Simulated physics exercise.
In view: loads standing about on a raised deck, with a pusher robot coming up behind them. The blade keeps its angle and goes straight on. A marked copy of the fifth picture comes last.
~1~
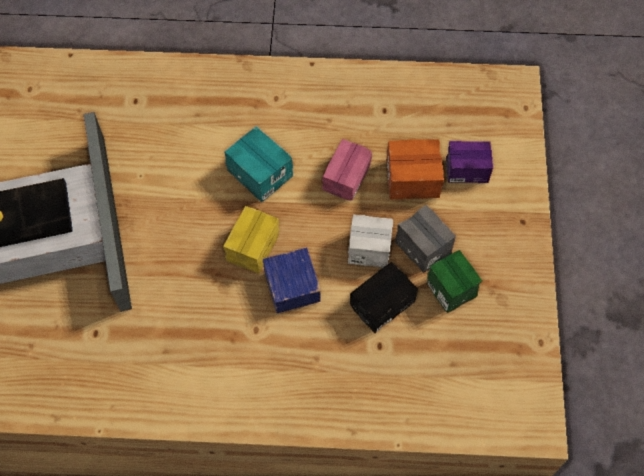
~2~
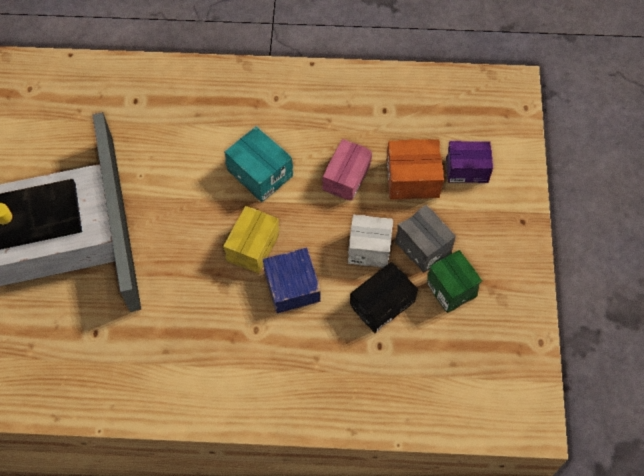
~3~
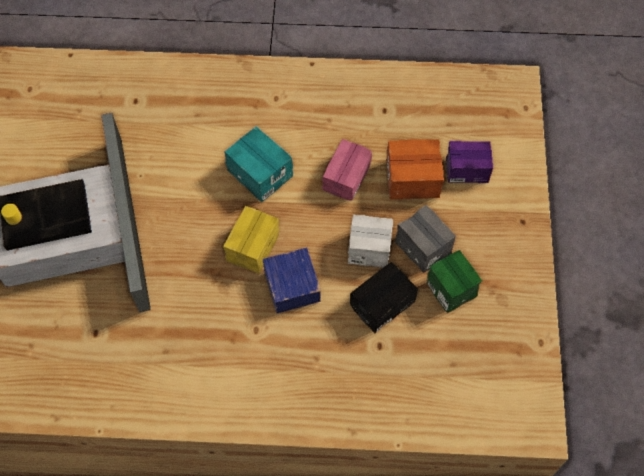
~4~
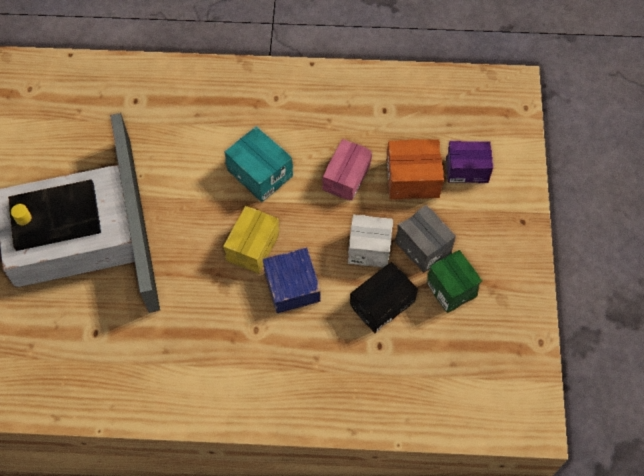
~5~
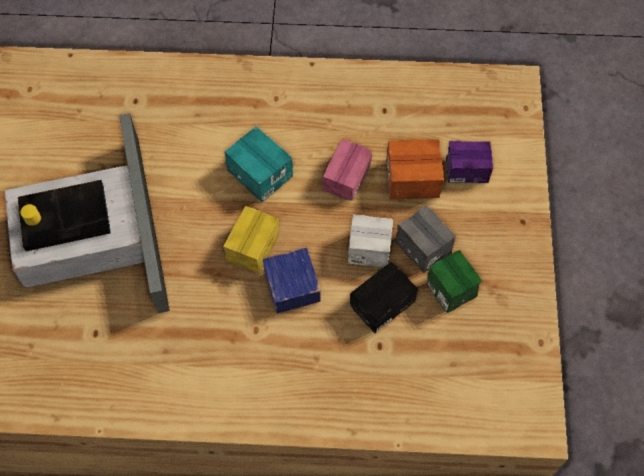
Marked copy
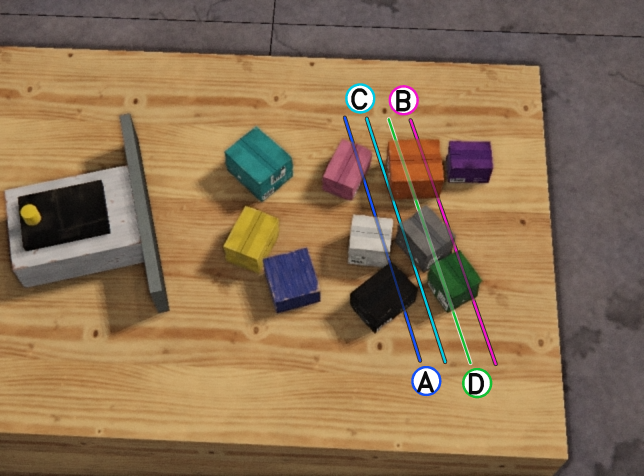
At the start, a pale machine with a wide grey blade at its front sits at the left of a wooden deck, facing a scattered group of colourful boxes. The machine then creeps steadily right, bringing more of its body into view and narrowing the gap, while the boxes stay still, untouched.
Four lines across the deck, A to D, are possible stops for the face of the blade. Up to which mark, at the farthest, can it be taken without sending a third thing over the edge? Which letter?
No farther than B.
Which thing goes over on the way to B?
It is the purple box.
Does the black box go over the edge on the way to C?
By then, no.
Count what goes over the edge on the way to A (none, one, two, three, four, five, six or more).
The count is none.
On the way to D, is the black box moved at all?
Yes.
On the copy, A at (380, 231); B at (451, 234); C at (404, 232); D at (427, 233).
On B. First, robot (182, 217); turquoise parcel (279, 165); blue crate (308, 282).
Then, robot (296, 222); purple box (502, 157); grey parcel (471, 232).
Finally, robot (383, 225); purple box over the edge; grey parcel (554, 228); one fallen.
By contrast, A is within the limit but short; C is within the limit but short; D is within the limit but short.
